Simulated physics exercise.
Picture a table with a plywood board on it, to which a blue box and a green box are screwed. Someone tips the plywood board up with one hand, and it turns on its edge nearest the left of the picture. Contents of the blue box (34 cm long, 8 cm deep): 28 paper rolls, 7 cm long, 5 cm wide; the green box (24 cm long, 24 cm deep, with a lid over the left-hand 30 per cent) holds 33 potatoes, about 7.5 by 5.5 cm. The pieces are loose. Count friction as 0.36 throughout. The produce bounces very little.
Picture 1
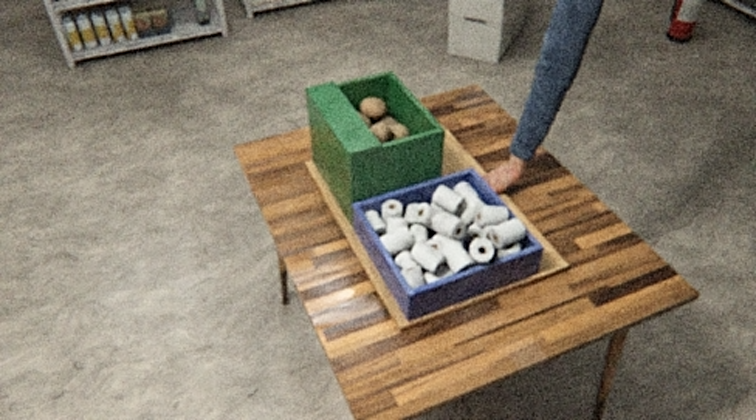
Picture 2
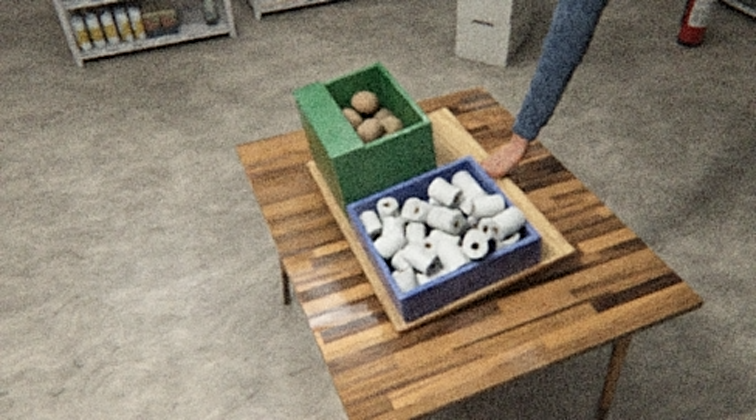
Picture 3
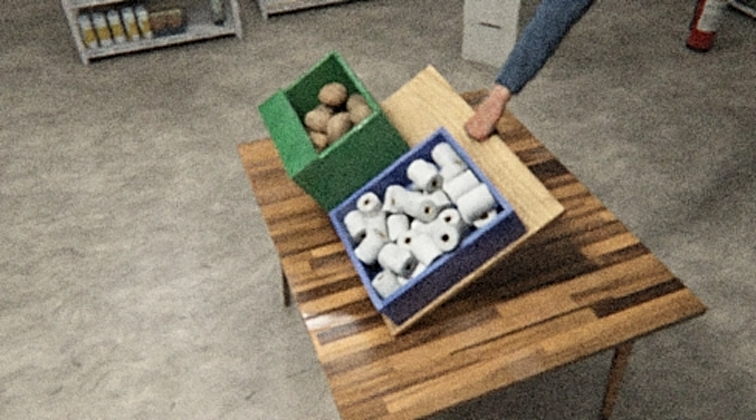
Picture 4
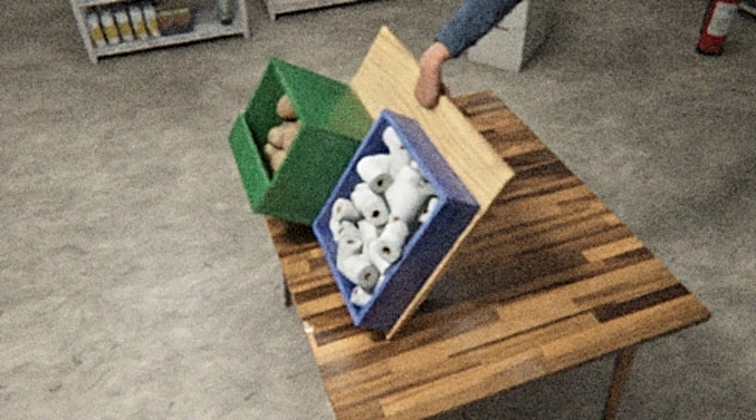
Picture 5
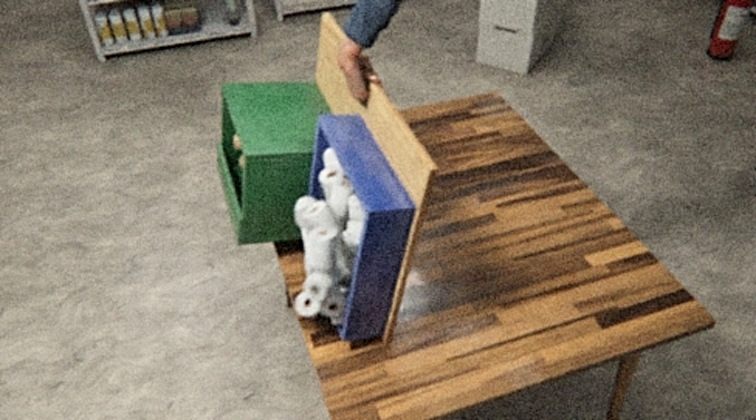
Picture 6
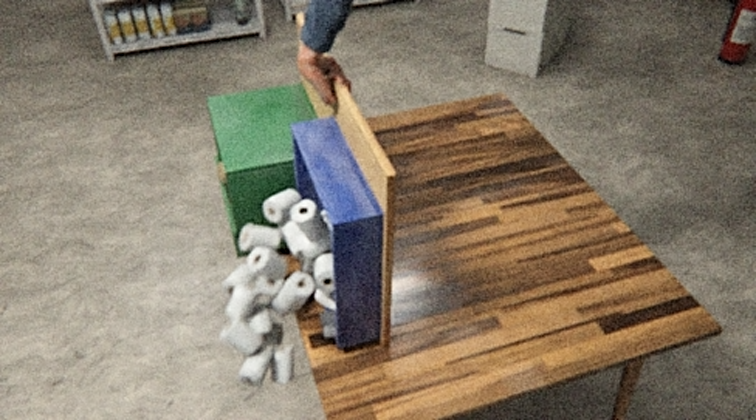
In a room with shelves along the back, a hand tips up a board on a wooden table, turning its attached green and blue boxes leftward until nearly upright, as white rolls tumble out of the blue box.
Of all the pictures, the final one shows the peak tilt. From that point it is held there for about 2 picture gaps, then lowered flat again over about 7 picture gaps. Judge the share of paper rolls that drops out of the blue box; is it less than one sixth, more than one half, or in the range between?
The share is more than one half.
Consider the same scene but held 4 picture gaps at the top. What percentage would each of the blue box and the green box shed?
In that case you'd see blue box shed 90 percent of its load and green box shed 0 percent.
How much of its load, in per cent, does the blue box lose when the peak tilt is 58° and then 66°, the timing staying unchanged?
40 %, then 50 %.
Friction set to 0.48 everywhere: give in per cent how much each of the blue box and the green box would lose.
Blue box 90, green box 0 per cent.
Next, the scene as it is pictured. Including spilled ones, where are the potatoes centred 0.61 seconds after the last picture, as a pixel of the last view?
In the last picture they centre on about (311, 157).
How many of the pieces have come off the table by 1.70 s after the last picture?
Estimate - about 25 in total.
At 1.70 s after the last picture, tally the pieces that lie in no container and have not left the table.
About 0.
Then, 0.27 s after the last picture, tilt 87°; the blue box is down by 20 of 28 and the green box is down by 2 of 33.
Then, 0.61 s after the last picture, tilt 50°; the blue box is down by 21 of 28 and the green box is down by 2 of 33.
Then, 1.09 s after the last picture, tilt 0°; the blue box is down by 21 of 28 and the green box is down by 2 of 33.
When it is over (1.70 s after the last picture), the blue box is down by 21 of 28 and the green box is down by 2 of 33. Asked share, 21 of 28, 75 per cent.
